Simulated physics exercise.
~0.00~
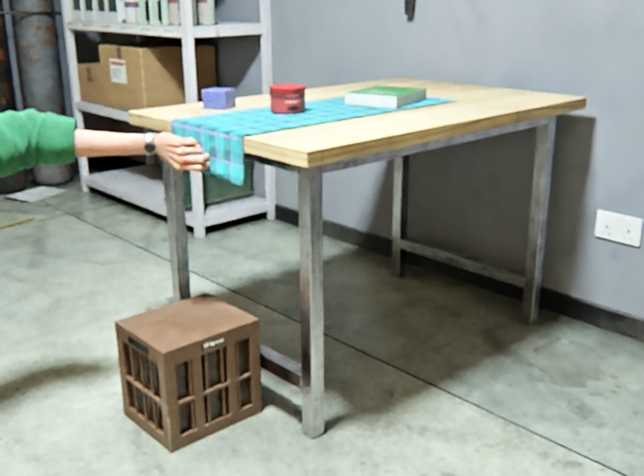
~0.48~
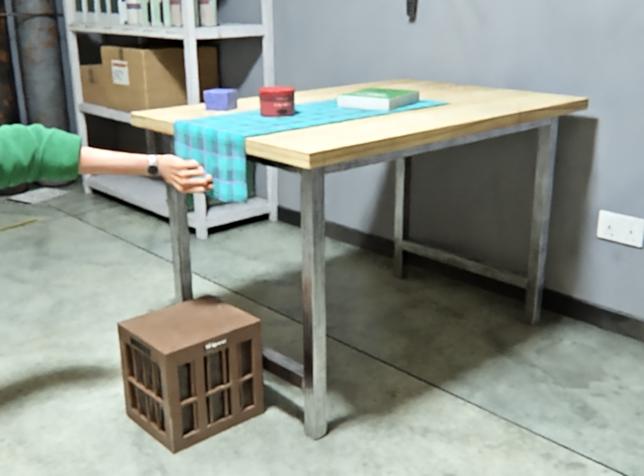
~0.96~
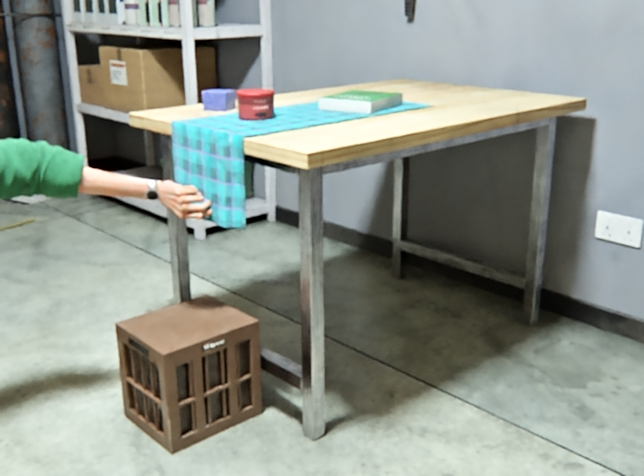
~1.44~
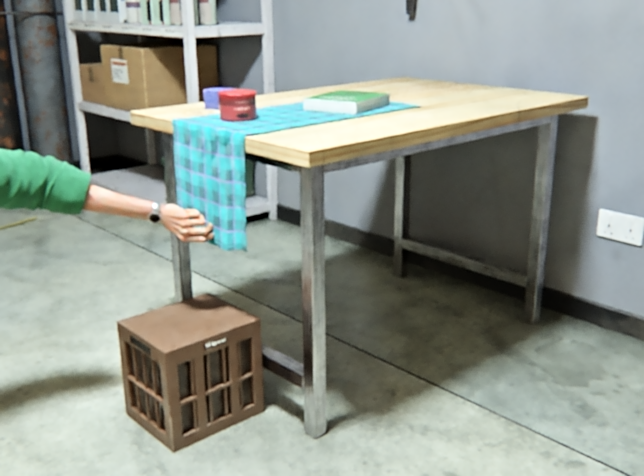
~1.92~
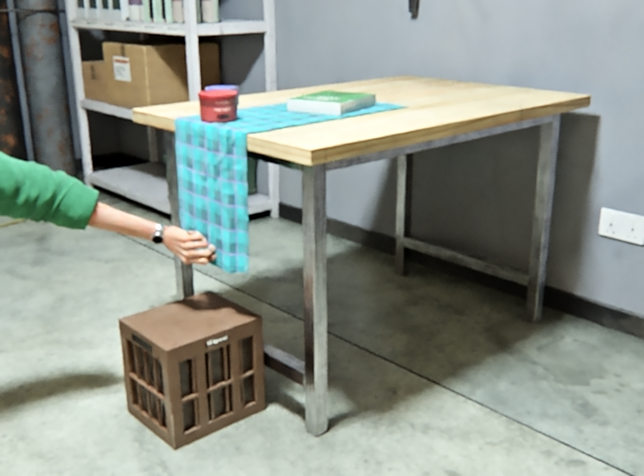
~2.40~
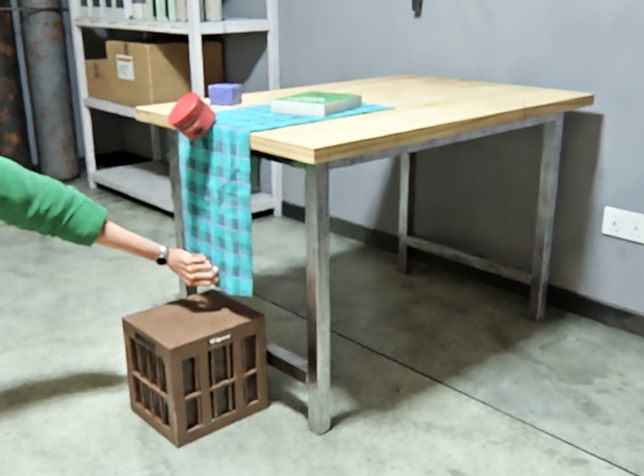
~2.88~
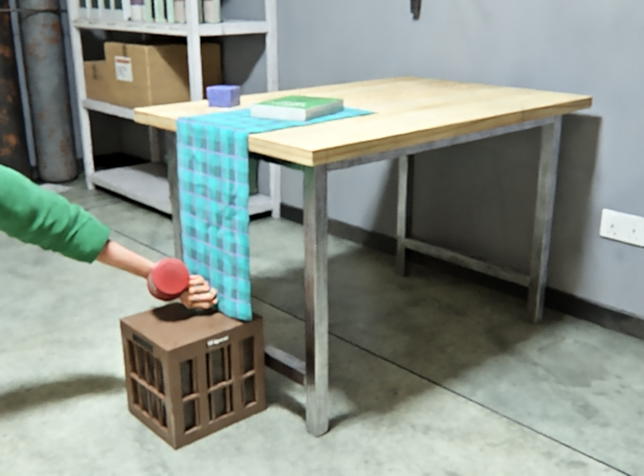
A hand pulls the turquoise cloth down toward the crate, and the red tub falls off.
